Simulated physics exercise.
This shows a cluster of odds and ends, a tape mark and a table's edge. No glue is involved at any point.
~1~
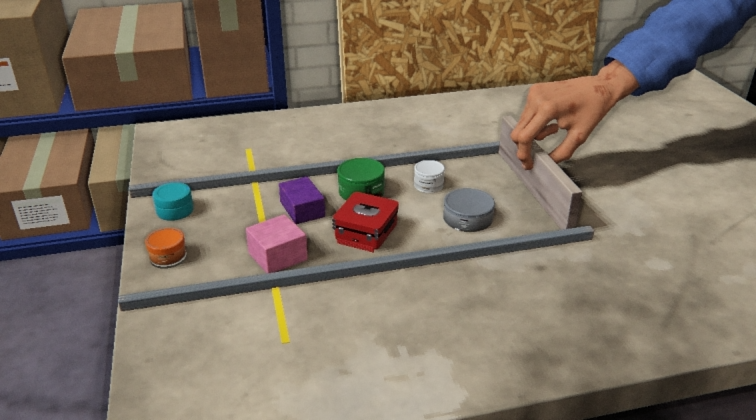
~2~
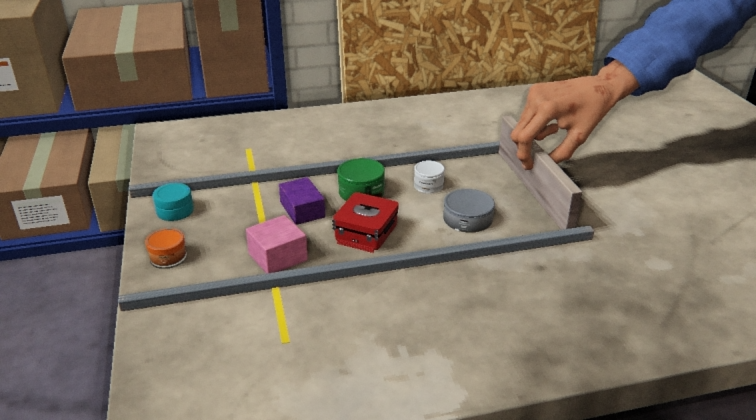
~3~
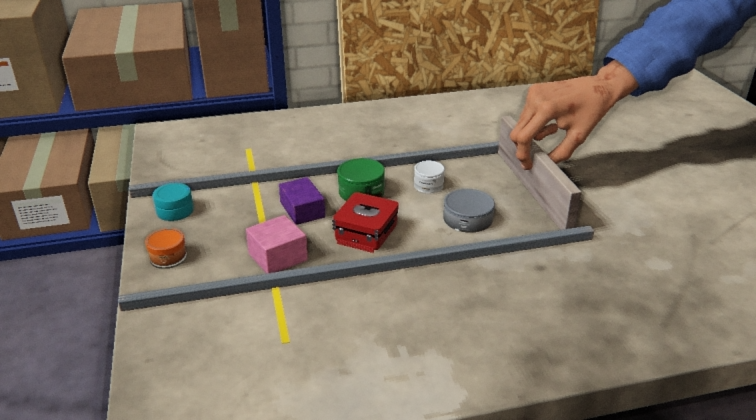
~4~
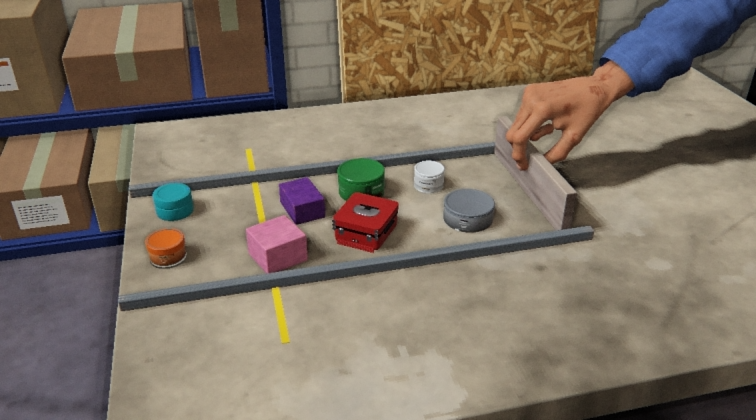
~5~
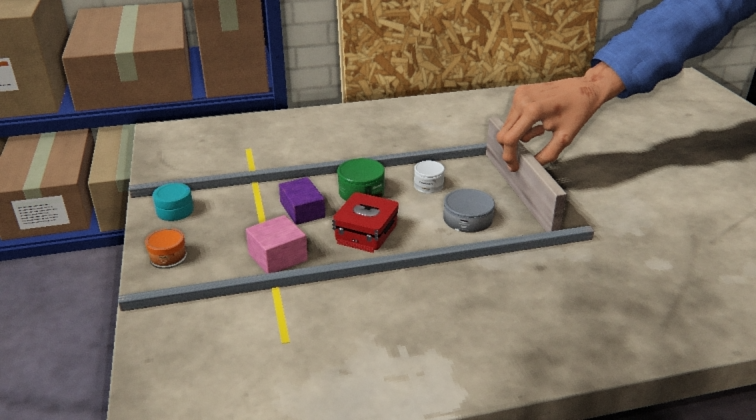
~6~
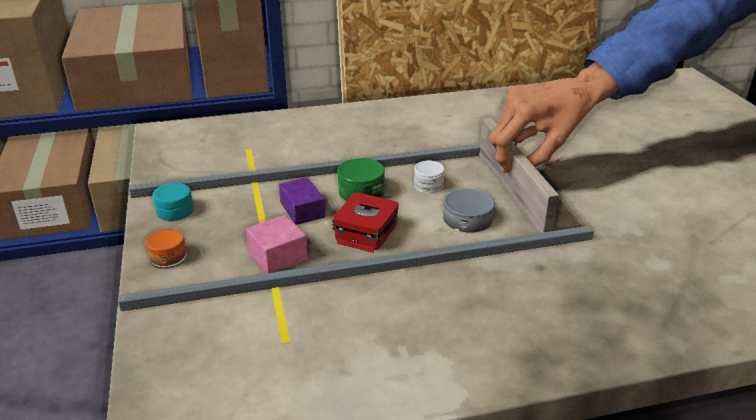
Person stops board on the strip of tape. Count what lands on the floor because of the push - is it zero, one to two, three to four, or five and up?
I predict nothing comes down off the table.
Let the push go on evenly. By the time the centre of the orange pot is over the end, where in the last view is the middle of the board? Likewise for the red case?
Around (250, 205), then around (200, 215).
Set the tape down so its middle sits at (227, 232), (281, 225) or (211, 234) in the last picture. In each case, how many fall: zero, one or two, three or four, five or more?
Tape one gives one or two, tape two gives not one, and tape three gives either one or two.
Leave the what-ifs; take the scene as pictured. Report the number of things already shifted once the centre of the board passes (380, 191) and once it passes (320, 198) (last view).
Moved so far: 6, later 6.
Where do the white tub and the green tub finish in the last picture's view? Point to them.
(245, 205) and (223, 188), roughly.
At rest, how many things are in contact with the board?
At rest, 2 are in contact.
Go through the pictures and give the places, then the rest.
In the first picture, orange pot (167, 248); turquoise lid (173, 202); pink block (277, 244); board (536, 170); tape (263, 227).
In the second picture, turquoise lid (173, 202); purple block (302, 200).
In the third picture, pink block (277, 245); board (535, 171).
In the fourth picture, orange pot (167, 248); green tub (361, 181).
In the fifth picture, turquoise lid (173, 202); grey tub (469, 211).
In the sixth picture, orange pot (167, 248); turquoise lid (173, 202); pink block (277, 245); board (515, 173); tape (263, 227).
Soon after, none off yet; orange pot at rest near (167, 248); turquoise lid at rest near (173, 202); pink block at rest near (277, 245).
At rest, the number that fall off is zero.
